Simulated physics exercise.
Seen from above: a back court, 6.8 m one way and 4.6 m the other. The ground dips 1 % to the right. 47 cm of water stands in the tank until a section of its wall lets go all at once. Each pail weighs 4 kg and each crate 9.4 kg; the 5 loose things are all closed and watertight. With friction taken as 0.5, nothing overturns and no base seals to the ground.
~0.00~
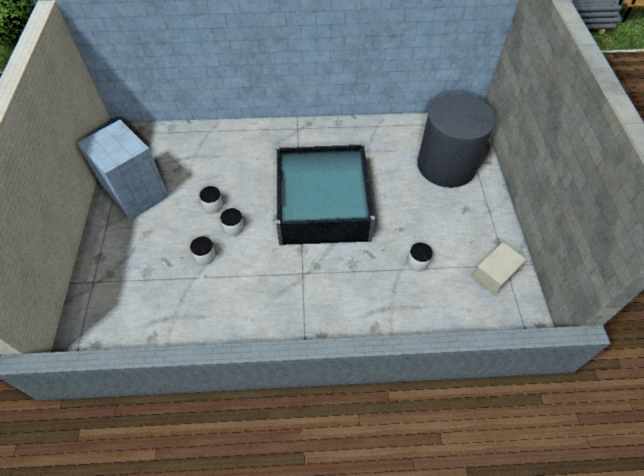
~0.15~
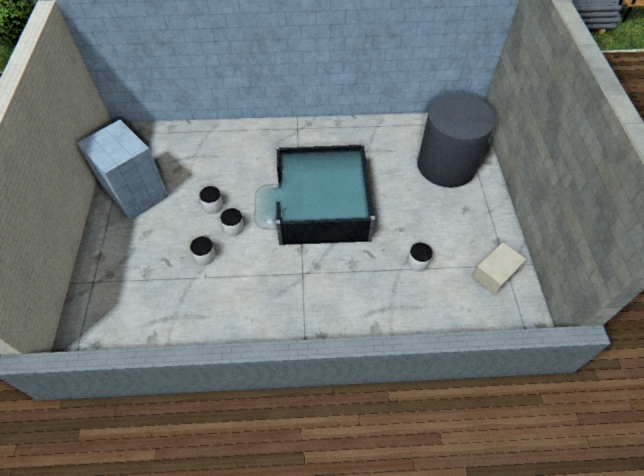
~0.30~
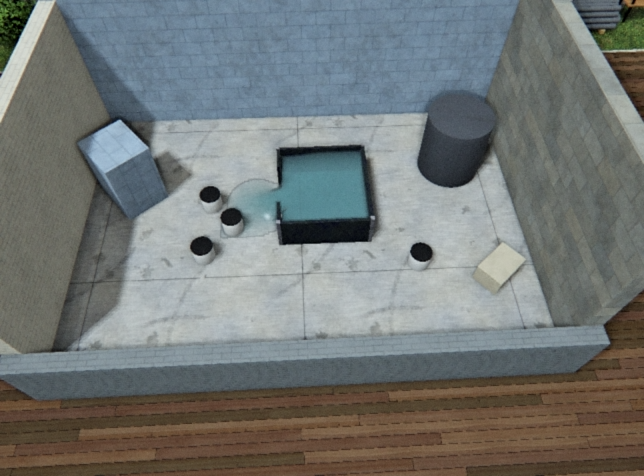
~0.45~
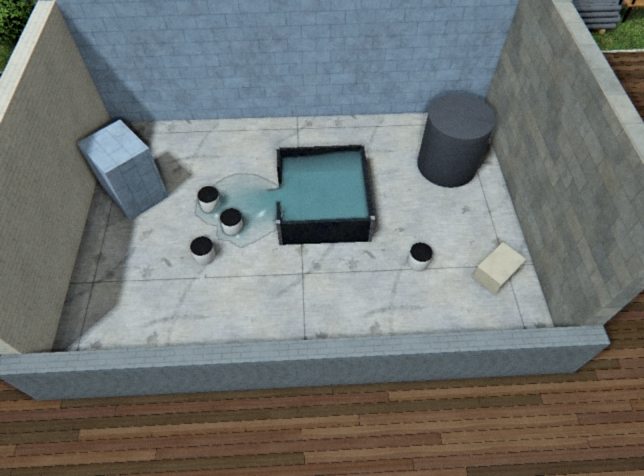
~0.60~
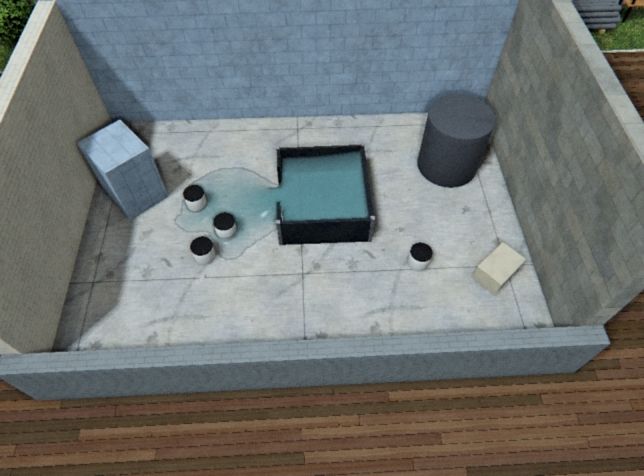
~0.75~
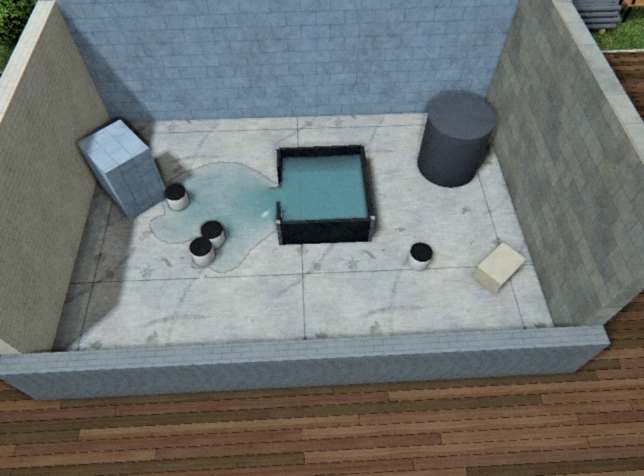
A walled back court with a pale stone floor is seen from above by a still camera. A dark-edged tank of teal water stands in the middle, with a blue-grey block and three black-topped white pails to its left, and a dark grey cylinder, another pail and a cream block to its right. Water spreads leftward from the tank, reaches the pails and pushes two of them left across the floor.
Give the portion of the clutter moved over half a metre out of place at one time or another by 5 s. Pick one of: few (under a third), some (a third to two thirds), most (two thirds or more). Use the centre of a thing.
Some.
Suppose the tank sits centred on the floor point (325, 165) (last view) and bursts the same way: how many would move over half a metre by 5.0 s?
Result: 1.
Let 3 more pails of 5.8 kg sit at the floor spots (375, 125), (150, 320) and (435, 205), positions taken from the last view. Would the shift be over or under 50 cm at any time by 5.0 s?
Reading them off in order: Not beyond, not beyond, not beyond.
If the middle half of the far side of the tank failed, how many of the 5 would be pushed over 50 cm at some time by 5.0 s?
That gives 0 of them.
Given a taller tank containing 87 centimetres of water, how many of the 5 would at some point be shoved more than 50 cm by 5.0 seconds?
3.
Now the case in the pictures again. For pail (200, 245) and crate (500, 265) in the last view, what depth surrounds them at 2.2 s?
Around 3 cm and 0 cm.
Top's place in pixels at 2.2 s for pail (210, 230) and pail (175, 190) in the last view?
They should sit about (87, 282) and (75, 254) in the last view.
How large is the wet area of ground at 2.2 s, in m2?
I'd put it close to 13 m2.
After 1.1 s 2 of 5 are over 50 cm from their spots; 0 afloat.
After 2.2 s 3 of 5 are over 50 cm from their spots; 1 afloat.
After 3.5 s 3 of 5 are over 50 cm from their spots; 3 afloat.
After 5.0 s 3 of 5 are over 50 cm from their spots, and 3 have been at some point; 0 afloat.
